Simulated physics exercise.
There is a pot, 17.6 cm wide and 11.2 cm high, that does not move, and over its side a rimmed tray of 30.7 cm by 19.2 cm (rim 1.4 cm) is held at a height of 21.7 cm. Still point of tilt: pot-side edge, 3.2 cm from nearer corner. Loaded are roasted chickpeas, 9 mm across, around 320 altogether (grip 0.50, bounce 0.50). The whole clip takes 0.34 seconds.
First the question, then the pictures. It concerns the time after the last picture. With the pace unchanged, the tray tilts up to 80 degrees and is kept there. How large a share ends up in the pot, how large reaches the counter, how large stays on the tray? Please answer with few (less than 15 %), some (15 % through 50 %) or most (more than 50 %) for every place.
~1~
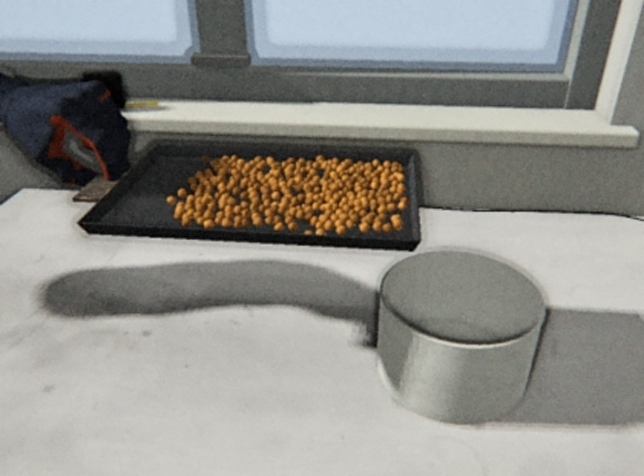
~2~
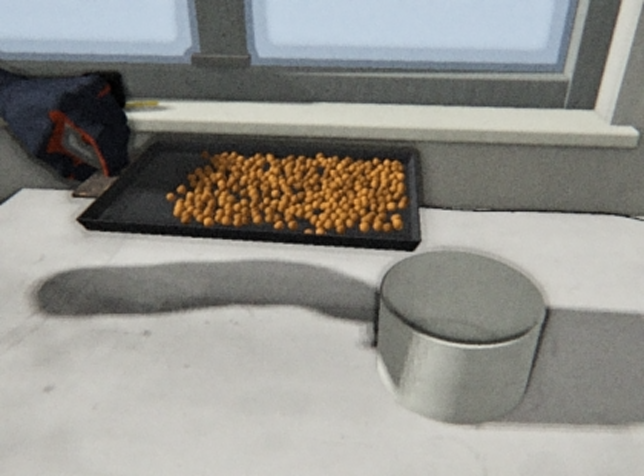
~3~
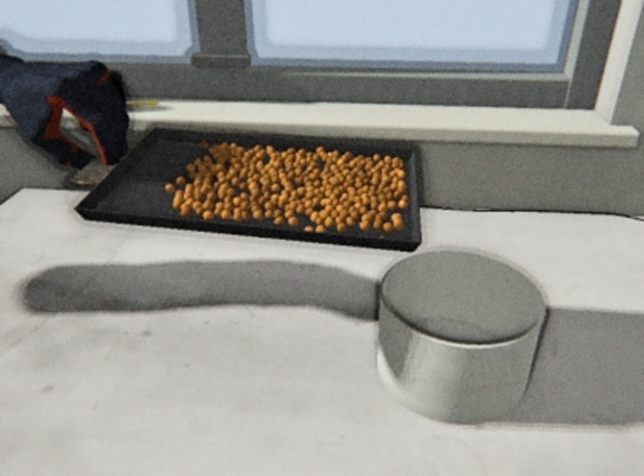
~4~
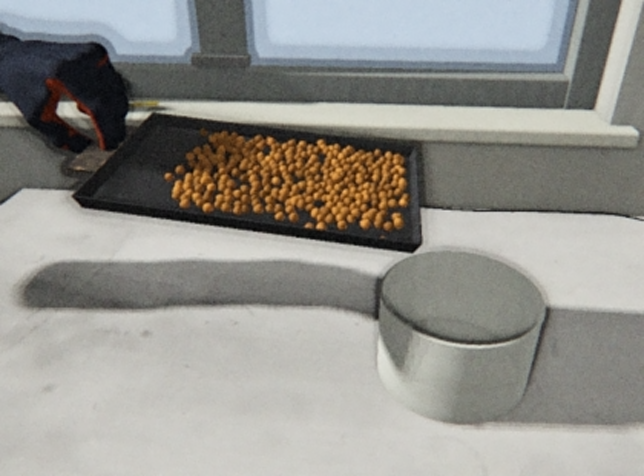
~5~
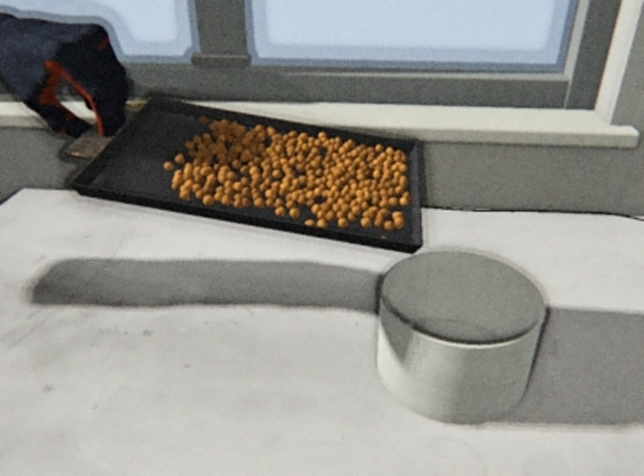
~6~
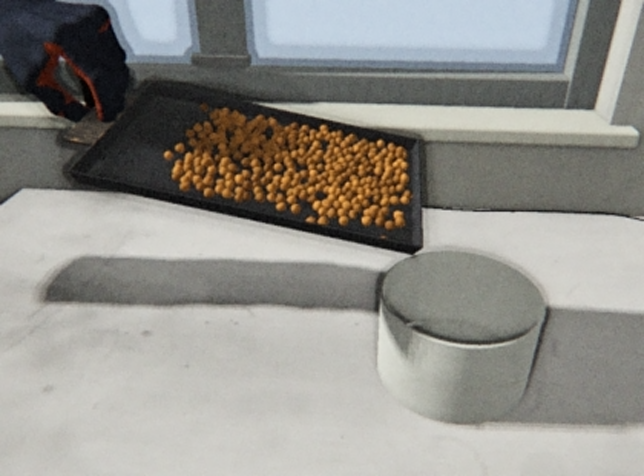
Pot: Some, counter: Most, tray: Few.
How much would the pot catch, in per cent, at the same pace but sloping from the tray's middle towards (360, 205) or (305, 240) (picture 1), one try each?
About 75 and 0 per cent.
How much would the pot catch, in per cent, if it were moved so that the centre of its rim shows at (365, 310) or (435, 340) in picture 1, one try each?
That gives roughly 15 per cent and then 95 per cent.
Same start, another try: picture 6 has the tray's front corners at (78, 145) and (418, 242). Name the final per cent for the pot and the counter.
Pot 60 % / counter 35 %.
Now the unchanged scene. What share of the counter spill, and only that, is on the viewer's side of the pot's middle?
Near 100 in a hundred.
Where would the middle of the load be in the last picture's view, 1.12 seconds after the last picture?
Estimated centre of load: Around (388, 142).
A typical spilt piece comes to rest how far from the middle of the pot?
Distance: Around 18 cm.
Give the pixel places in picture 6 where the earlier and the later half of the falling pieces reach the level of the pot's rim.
The first half passes near (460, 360) and the second half near (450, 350).
Then, 0.67 s after the last picture, tilt 45 degrees; the tray holds 100 %, the pot 0 %.
Then, 1.12 s after the last picture, tilt 66 degrees; the tray holds 100 %, the pot 0 %.
Then, 1.64 s after the last picture, tilt 80 degrees; the tray holds 25 %, the pot 15 %.
In the end, pot 30 %, counter 70 %, tray 0 %.
